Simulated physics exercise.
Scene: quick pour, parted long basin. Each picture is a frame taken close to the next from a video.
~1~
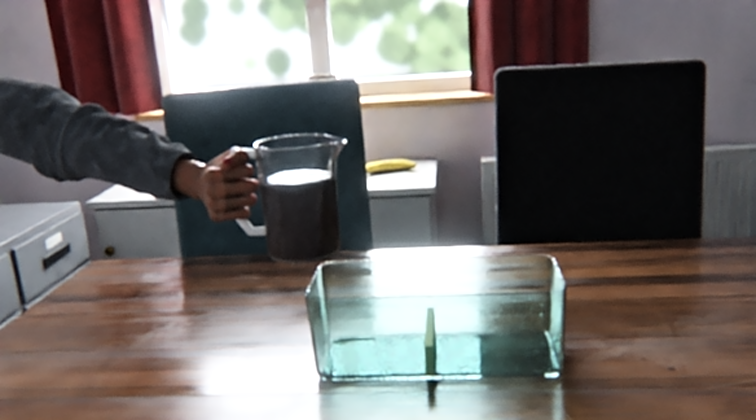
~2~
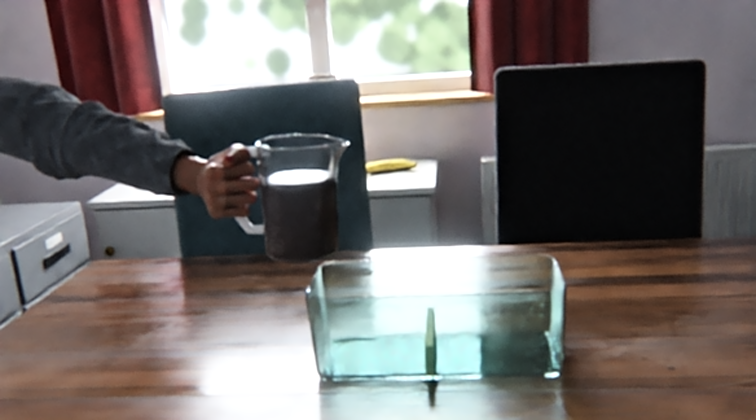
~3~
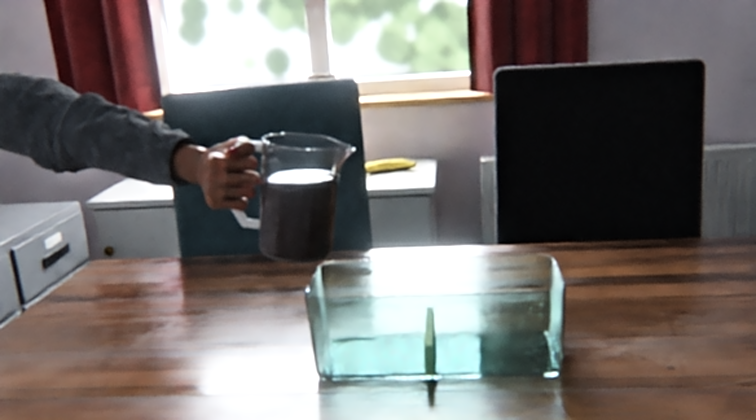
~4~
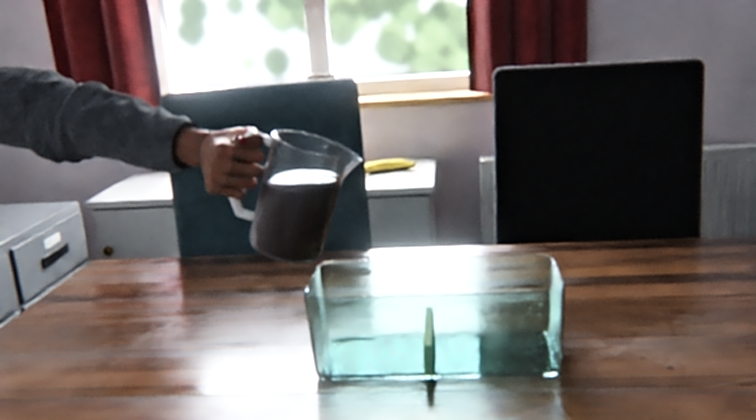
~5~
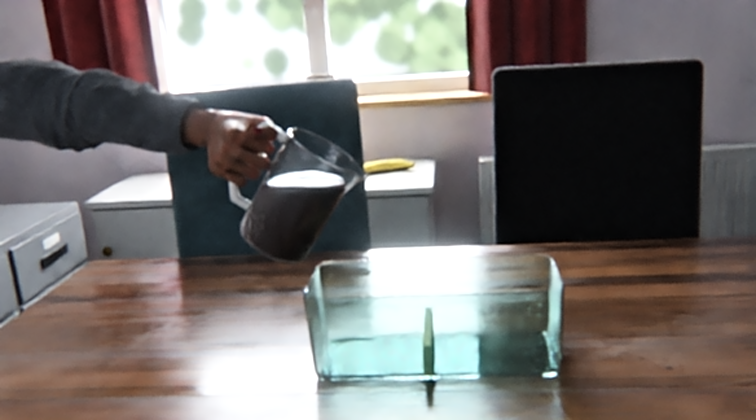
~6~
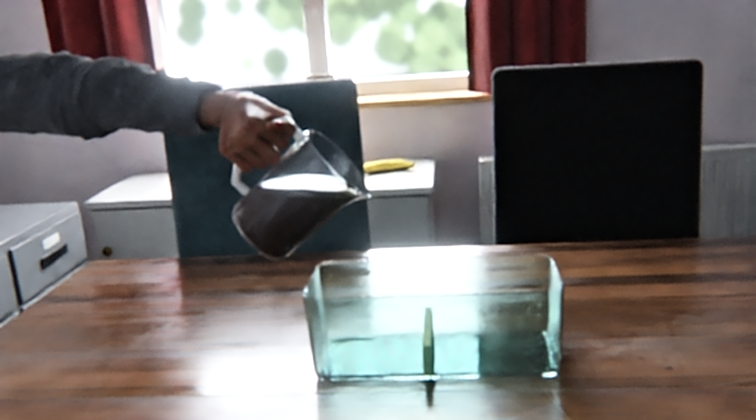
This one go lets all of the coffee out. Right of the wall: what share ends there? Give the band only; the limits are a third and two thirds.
The share right of the wall falls short of one third.
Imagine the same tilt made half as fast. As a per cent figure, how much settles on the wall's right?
Something like 10 percent.
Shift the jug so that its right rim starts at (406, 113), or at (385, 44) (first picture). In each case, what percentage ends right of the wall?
Start one gives some 90 %, start two some 80 %.
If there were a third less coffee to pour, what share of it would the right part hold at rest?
About 5 in a hundred.
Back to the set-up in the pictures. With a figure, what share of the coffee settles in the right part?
Close to 10 percent.
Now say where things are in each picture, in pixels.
In the first picture, tilt 0°; pouring edge (346, 141); surface from (263, 179) to (334, 175); the long basin's rim runs from (313, 281) to (559, 273); the wall's top is at (430, 326).
In the second picture, tilt 2°; pouring edge (348, 142); surface from (264, 179) to (335, 175).
In the third picture, tilt 9°; pouring edge (354, 149); surface from (265, 178) to (337, 176).
In the fourth picture, tilt 20°; pouring edge (362, 160); surface from (263, 189) to (341, 178).
In the fifth picture, tilt 34°; pouring edge (369, 177); surface from (254, 199) to (346, 181).
In the sixth picture, tilt 50°; pouring edge (372, 197); surface from (241, 201) to (357, 189).
A moment on, the jug is tipped right over and 61 per cent is still to pour, 21 is left of the wall and 0 right of it.
Next, the jug is tipped right over and 13 per cent is still to pour, 72 is left of the wall and 1 right of it.
Then the jug is tipped right over and 1 per cent is still to pour, 85 is left of the wall and 2 right of it.
Later the jug is tipped right over and 0 per cent is still to pour, 85 is left of the wall and 5 right of it.
At rest 81 per cent lies left of the wall, 10 right of it and 10 outside.
